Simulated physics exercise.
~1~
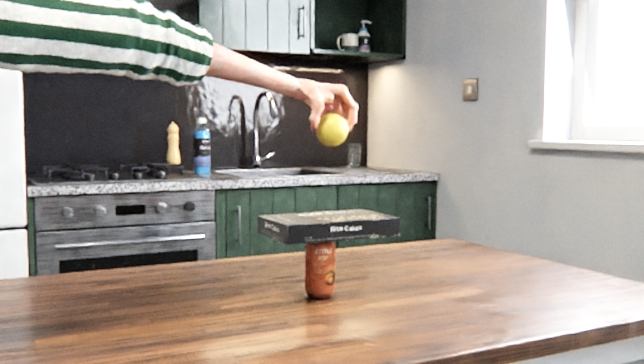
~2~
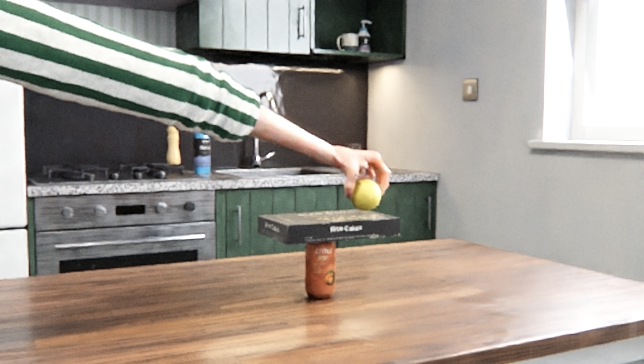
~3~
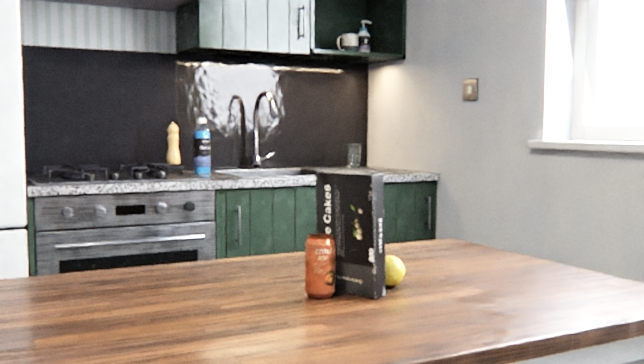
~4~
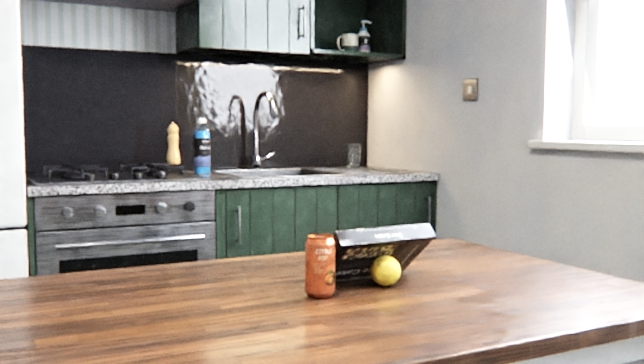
A yellow lemon lowered by hand falls with the black packet beside the standing can.
